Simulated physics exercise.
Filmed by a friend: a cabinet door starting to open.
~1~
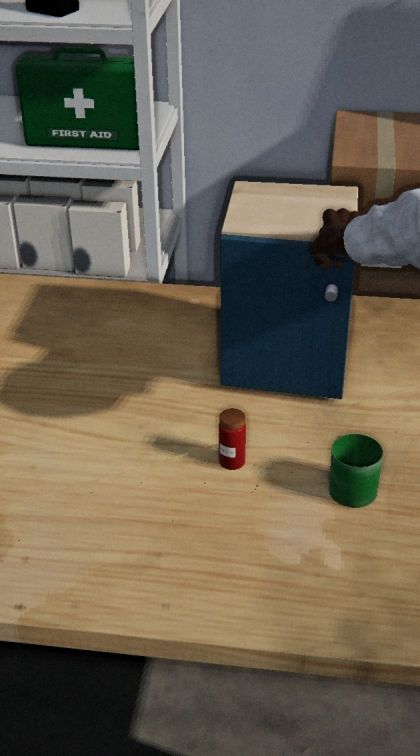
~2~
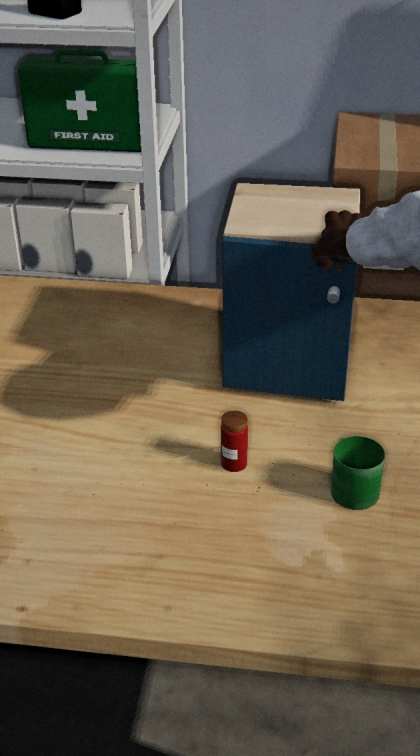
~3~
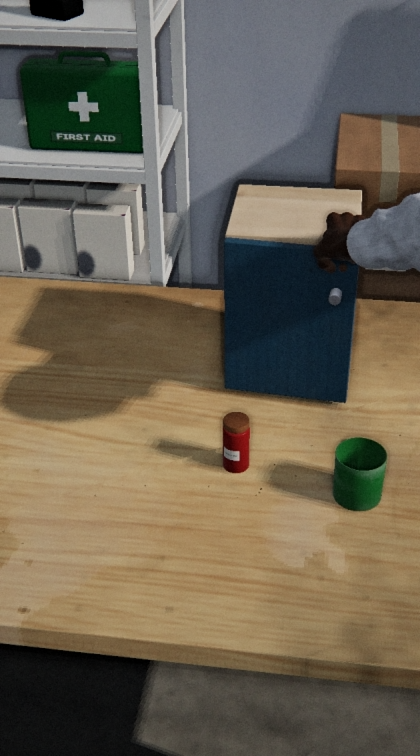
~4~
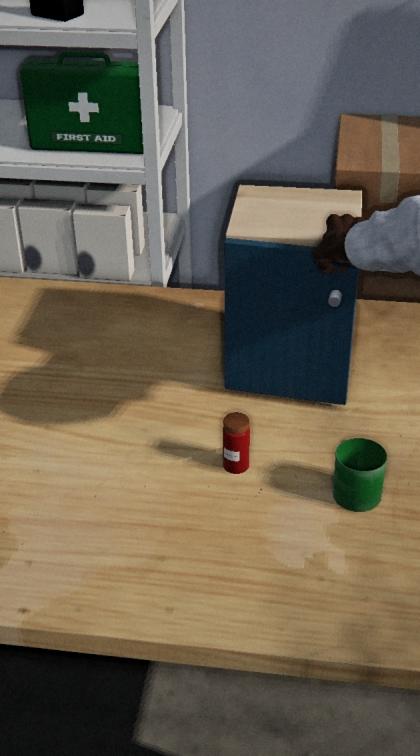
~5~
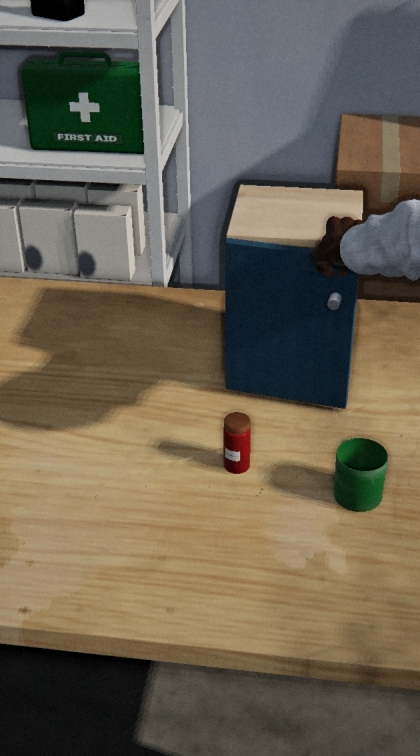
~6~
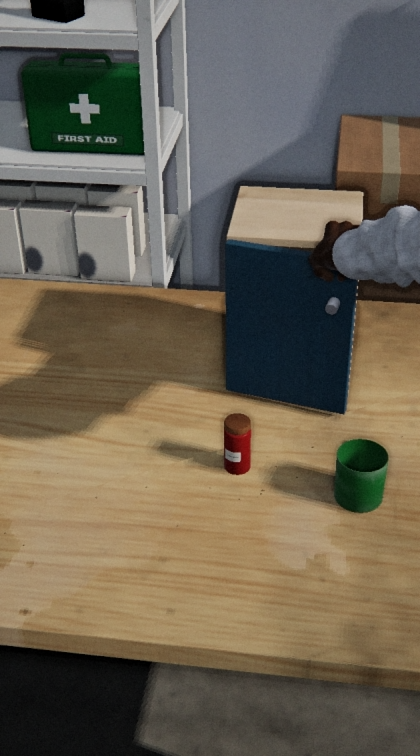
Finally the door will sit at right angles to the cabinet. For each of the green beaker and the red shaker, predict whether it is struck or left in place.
My prediction: Green beaker: Not hit; red shaker: Hit and moved.
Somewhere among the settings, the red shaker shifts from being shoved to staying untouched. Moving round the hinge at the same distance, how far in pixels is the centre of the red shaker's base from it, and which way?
Left, 32 pixels.
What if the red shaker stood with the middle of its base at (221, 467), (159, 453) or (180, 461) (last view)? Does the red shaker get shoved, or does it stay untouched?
In order, it is hit, then avoids contact, and finally avoids contact.
Then, 1.34 s later than the last frame, door 73° open; green beaker at rest near (360, 476); red shaker moving near (233, 445).
Then, 1.48 s later than the last frame, door 79° open; green beaker at rest near (360, 476); red shaker shifted about its own width near (220, 446).
Then, 1.64 s later than the last frame, door 86° open; green beaker at rest near (360, 476); red shaker shifted about its own width near (204, 446).
When it is over, the green beaker remains where it is, near (360, 476); the red shaker is pushed along, near (197, 446).
